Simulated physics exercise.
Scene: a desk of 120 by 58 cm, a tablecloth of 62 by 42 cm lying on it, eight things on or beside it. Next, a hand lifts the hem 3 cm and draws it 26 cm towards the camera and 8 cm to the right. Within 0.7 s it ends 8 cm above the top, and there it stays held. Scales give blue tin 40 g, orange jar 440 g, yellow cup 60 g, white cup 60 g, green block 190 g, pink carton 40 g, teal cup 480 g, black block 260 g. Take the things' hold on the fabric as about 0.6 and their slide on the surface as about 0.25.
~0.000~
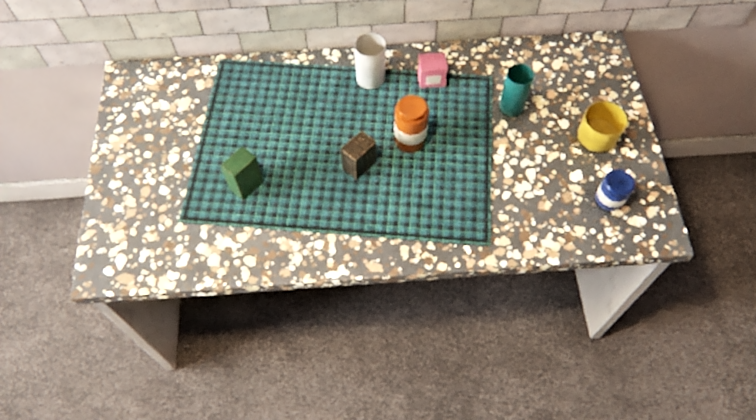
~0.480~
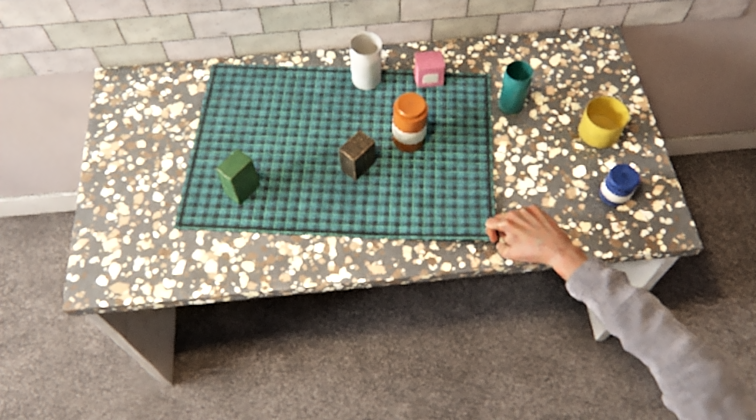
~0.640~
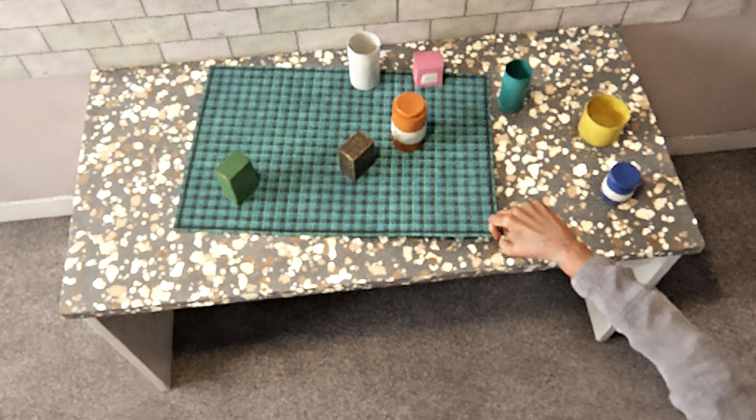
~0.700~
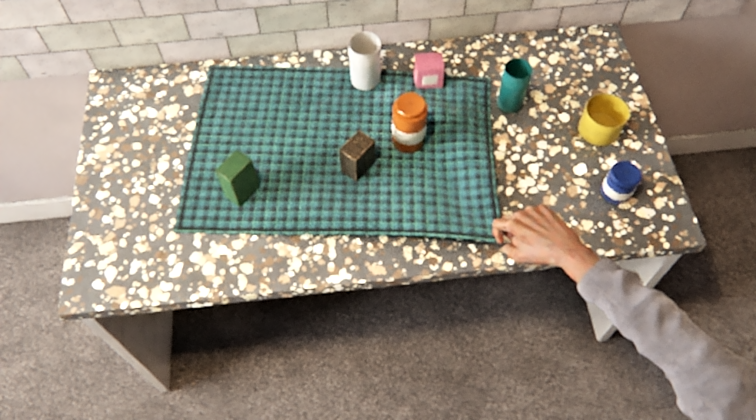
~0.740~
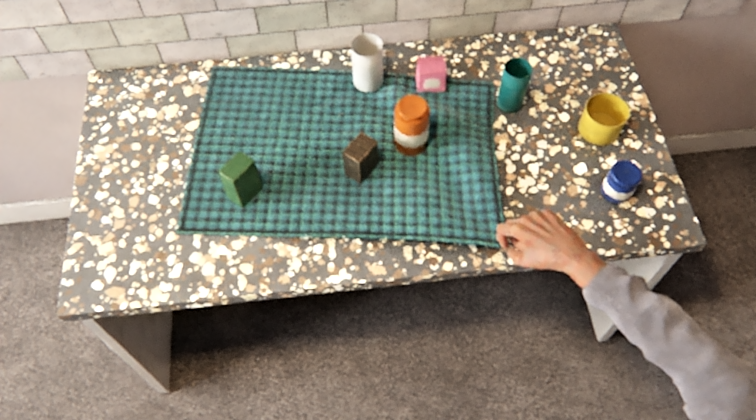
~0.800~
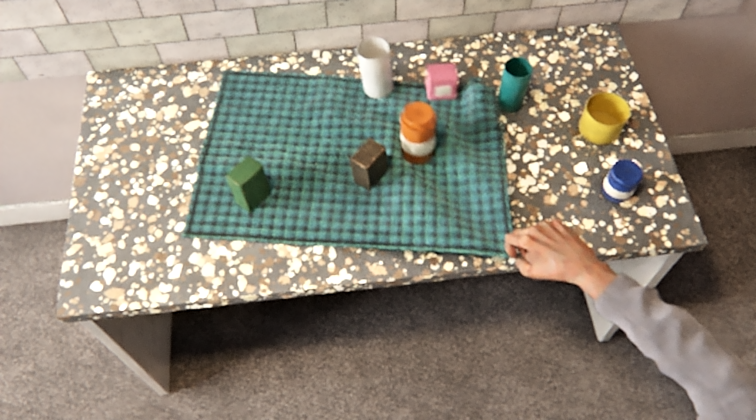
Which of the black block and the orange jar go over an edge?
In the end my guess is the black block ends up off the surface, my guess is the orange jar ends up off the surface.
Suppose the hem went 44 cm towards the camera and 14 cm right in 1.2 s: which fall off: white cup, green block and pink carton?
In that case white cup is lost over the edge, green block is lost over the edge and pink carton is lost over the edge.
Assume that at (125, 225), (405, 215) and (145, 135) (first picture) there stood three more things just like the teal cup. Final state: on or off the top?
Going through the three spots as listed: Holds its spot, ends up off the top and holds its spot.
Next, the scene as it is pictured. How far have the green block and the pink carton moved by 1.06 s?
The green block is about 15 cm off and the pink carton about 25 cm.
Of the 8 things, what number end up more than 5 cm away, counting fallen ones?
6.
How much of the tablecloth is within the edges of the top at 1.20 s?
I'd say close to 75 per cent of it.
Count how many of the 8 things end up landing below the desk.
Total: 4.
At 0.9 s, 95 % of the tablecloth is still over the top; orange jar 11 cm off its start, black block 10 cm off its start, pink carton 13 cm off its start.
At 1.1 s, 85 % of the tablecloth is still over the top; orange jar 21 cm off its start, black block 19 cm off its start, pink carton 23 cm off its start.
At 1.2 s, 75 % of the tablecloth is still over the top; orange jar on its side, 30 cm off its start at (514, 229), black block 25 cm off its start at (446, 234), pink carton 32 cm off its start at (542, 150).
At 1.3 s, 70 % of the tablecloth is still over the top; orange jar on its side, 37 cm off its start, black block 28 cm off its start, pink carton 35 cm off its start.
At 2.9 s, 0 % of the tablecloth is still over the top; orange jar over the edge, black block over the edge, pink carton over the edge, green block over the edge.
